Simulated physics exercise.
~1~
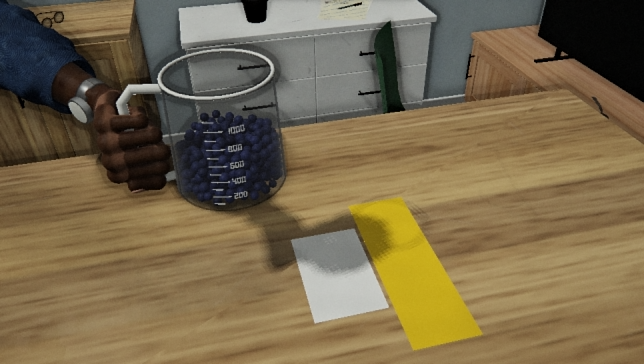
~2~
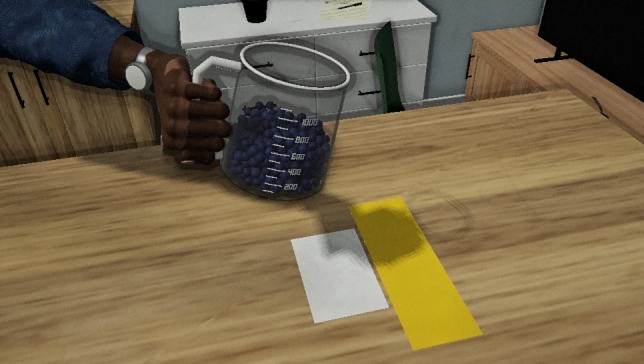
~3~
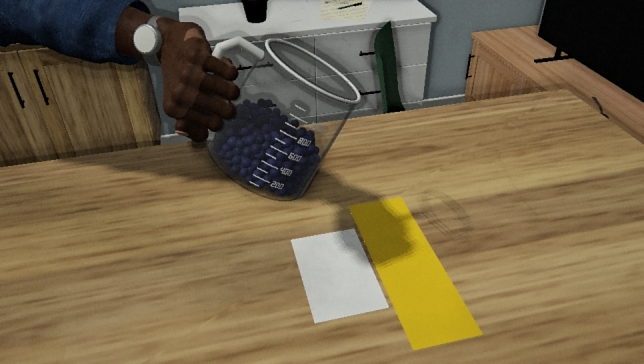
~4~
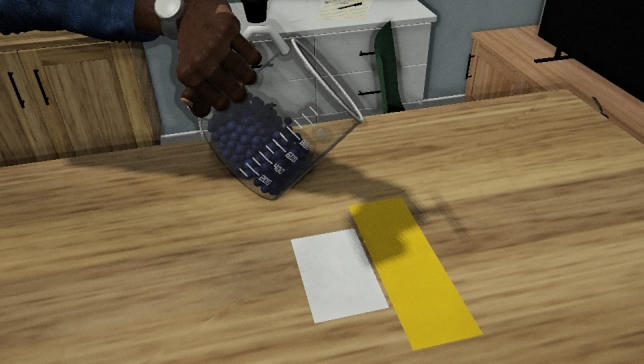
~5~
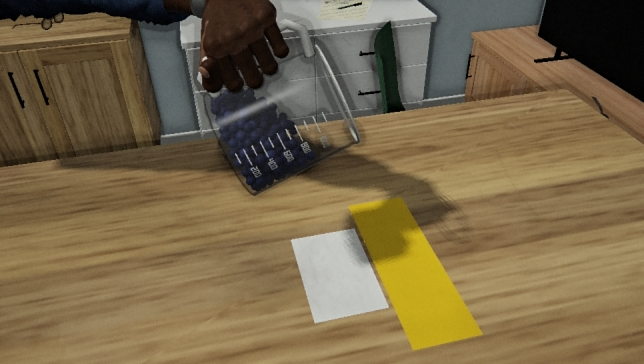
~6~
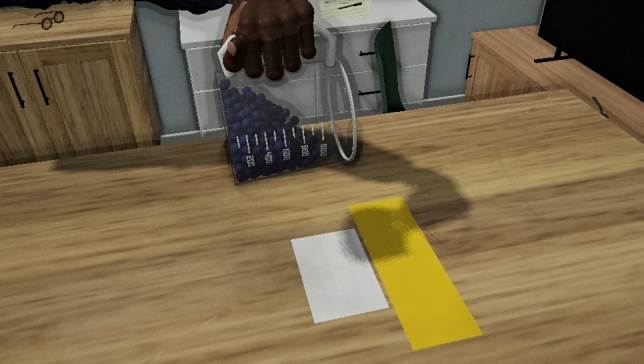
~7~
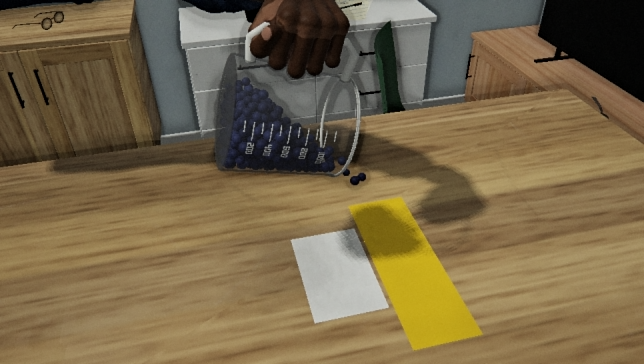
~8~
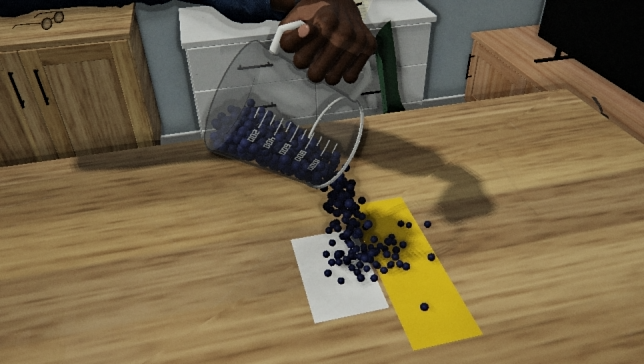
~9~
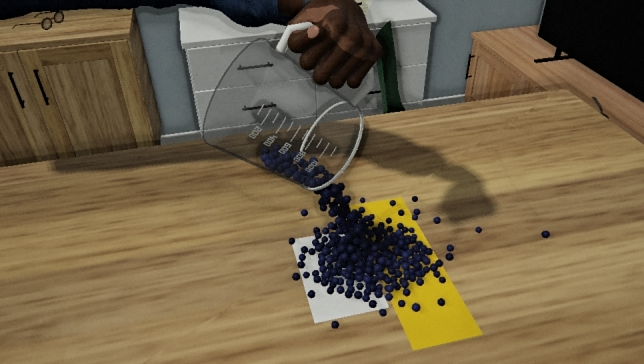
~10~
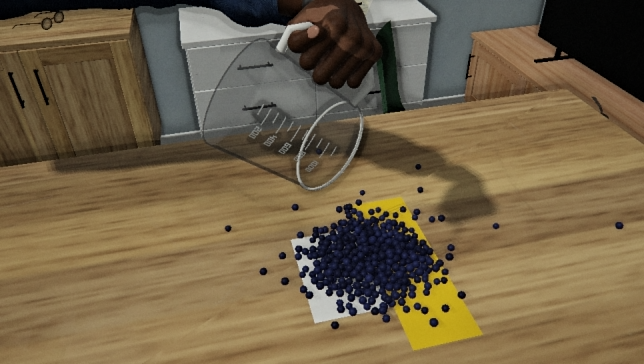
A hand grips a clear measuring jug full of small dark blue berries above a bare wooden table, where a white mat lies beside a longer yellow one. The hand carries the jug to the right and begins to tip it. The berries slump towards the rim as it turns onto its side, and a few drop out. Tilted further, mouth downward, the jug releases a thick stream that piles across both mats. Some berries bounce and roll onto the wood. Finally the emptied jug stays tilted above a wide heap covering much of both mats, with strays scattered around.
